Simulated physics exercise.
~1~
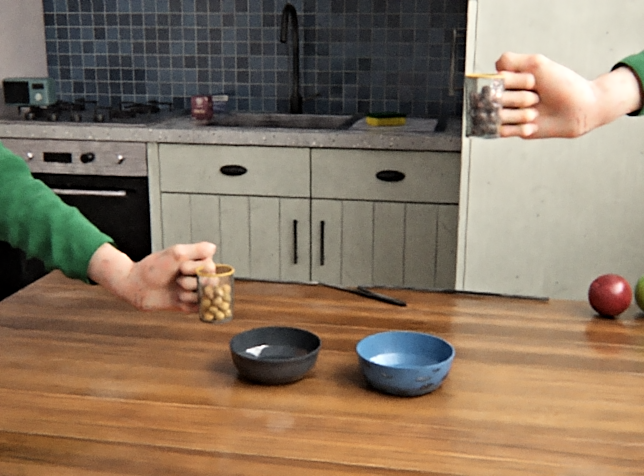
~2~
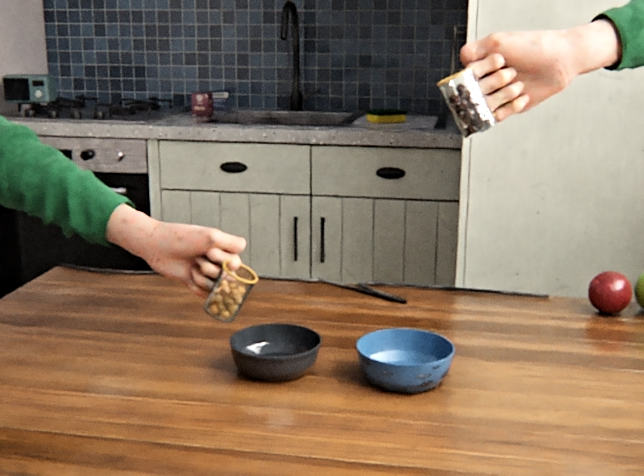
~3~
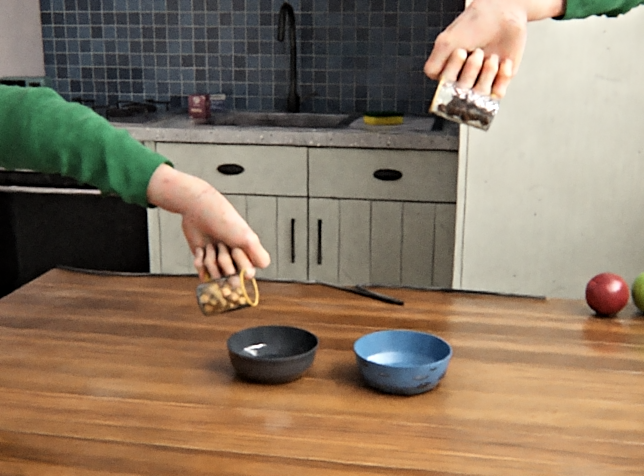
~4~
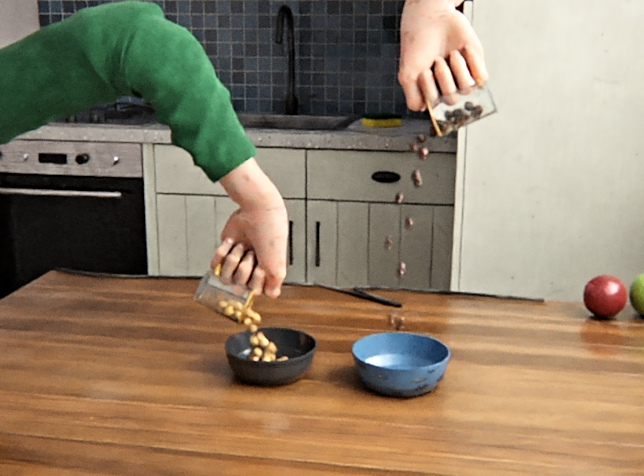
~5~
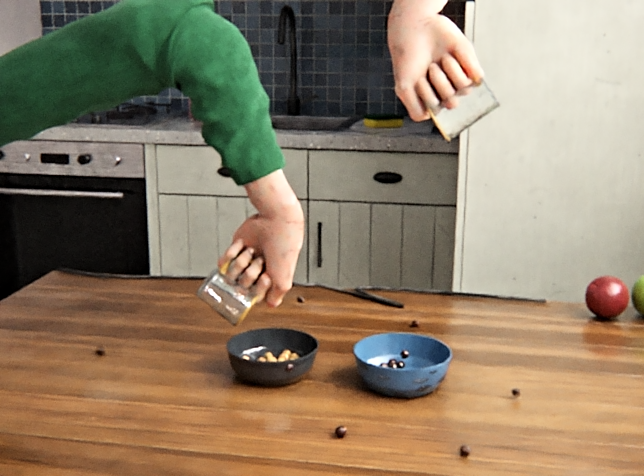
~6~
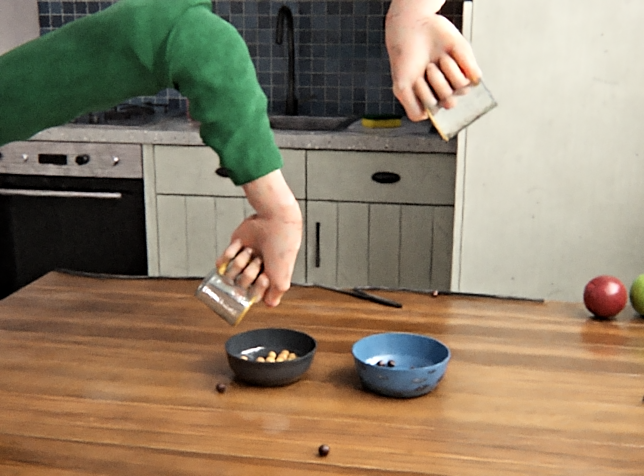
In this clip, two hands tip clear cups over a wooden table, the left one low above a dark bowl, the right one high above a blue bowl; the tan pieces all land in the dark bowl, while several dark pieces miss the blue one and scatter.
